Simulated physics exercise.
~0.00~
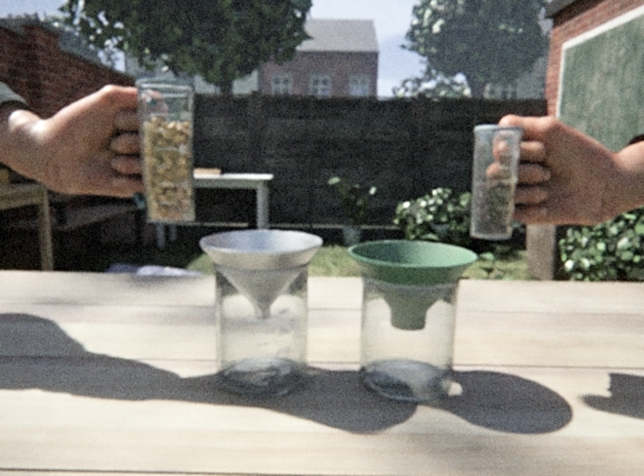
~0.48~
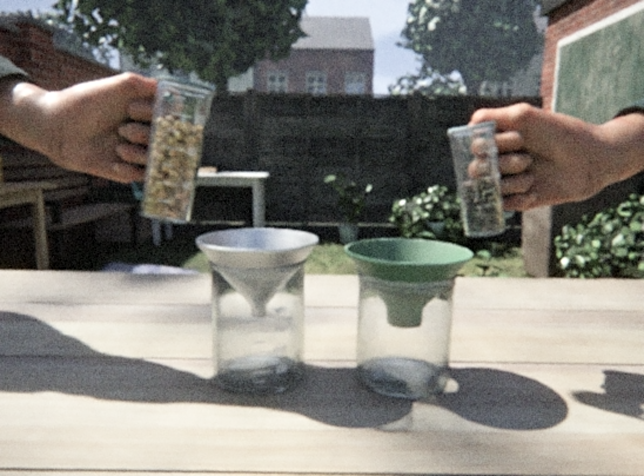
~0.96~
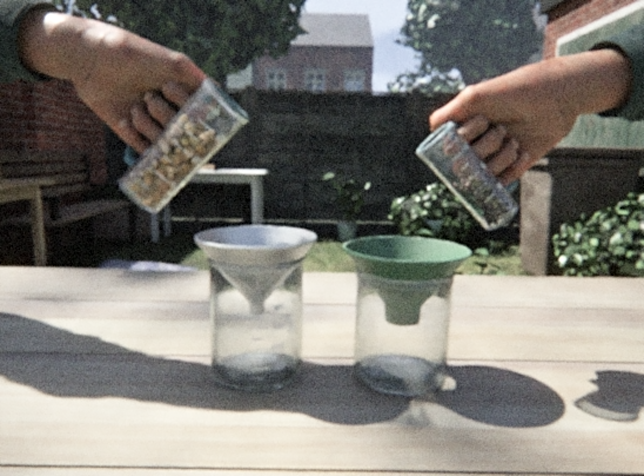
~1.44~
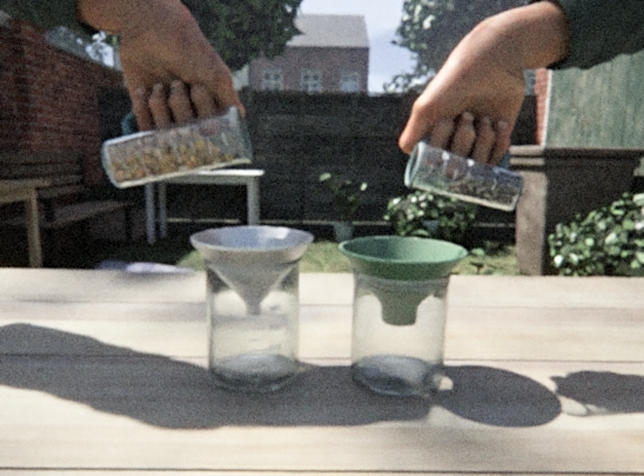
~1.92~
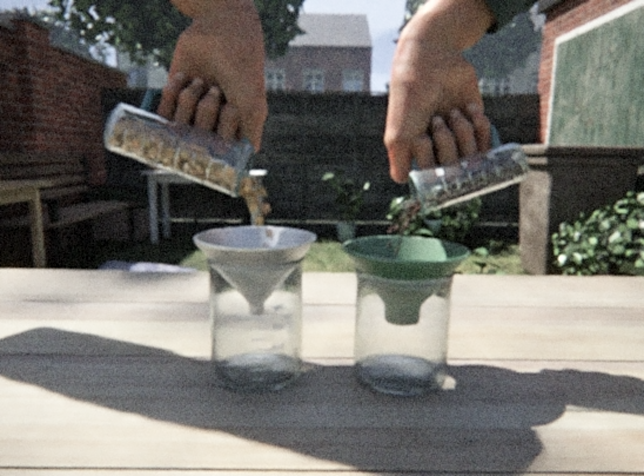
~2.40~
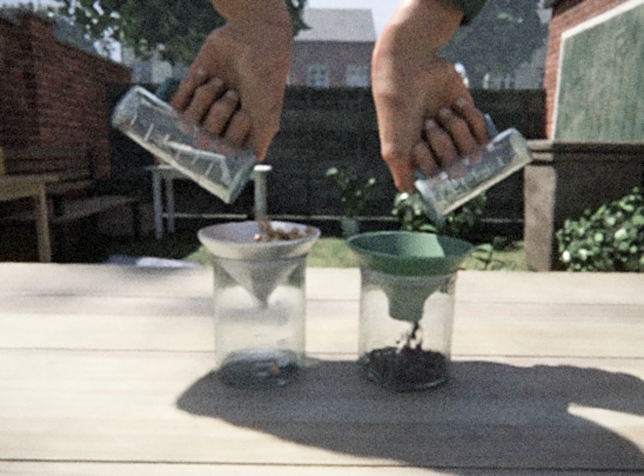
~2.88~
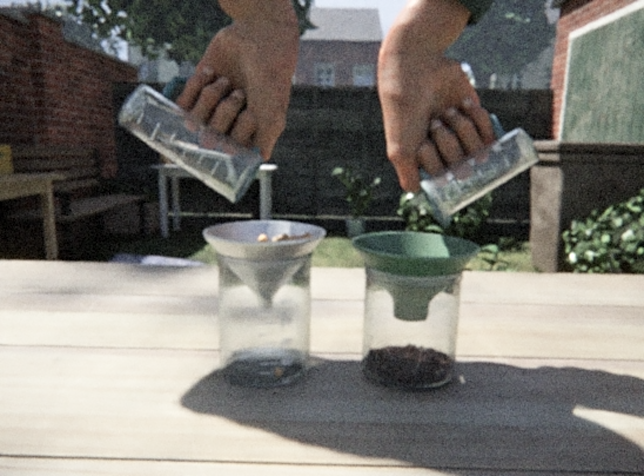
To begin with, two hands hold up clear cups on a sunny garden table, a fuller one of pale, chunky pieces on the left and a smaller one of dark bits on the right, each near a funnel set in a glass jar. The hands tilt the cups inward until they lie on their sides. Contents start to trickle out, then both cups tip further and empty. The dark bits run through the green funnel and settle in the right jar. On the left, the pale pieces jam in the grey funnel, leaving that jar almost empty.
